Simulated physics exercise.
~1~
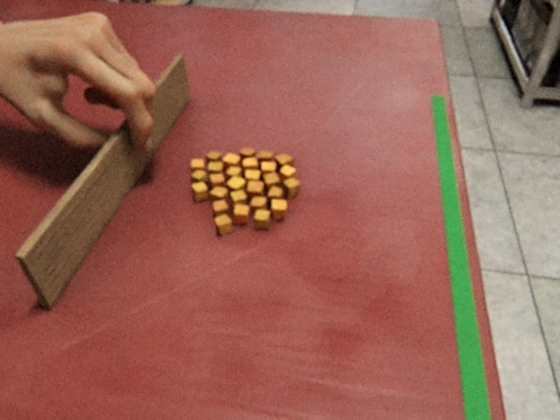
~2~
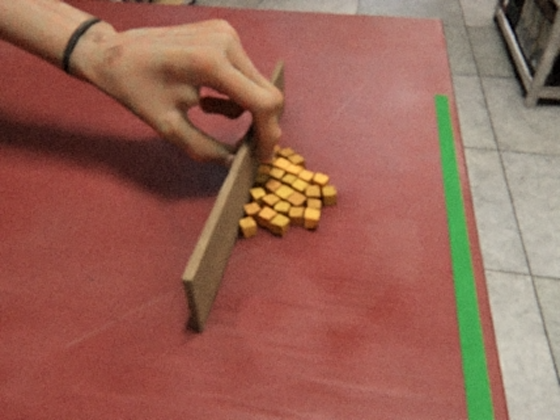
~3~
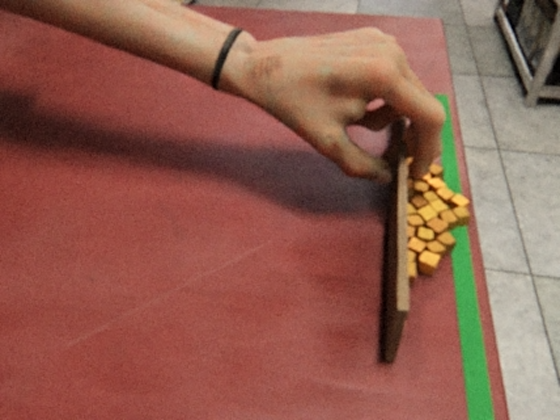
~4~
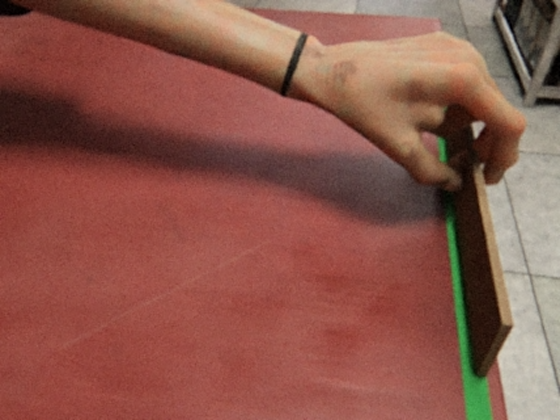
We see a hand holding a thin brown board upright and sweeping a cluster of small yellow-orange cubes rightward across a red table toward a strip of green tape, until the board stands at the tape by the table's edge and the cubes are no longer in view.
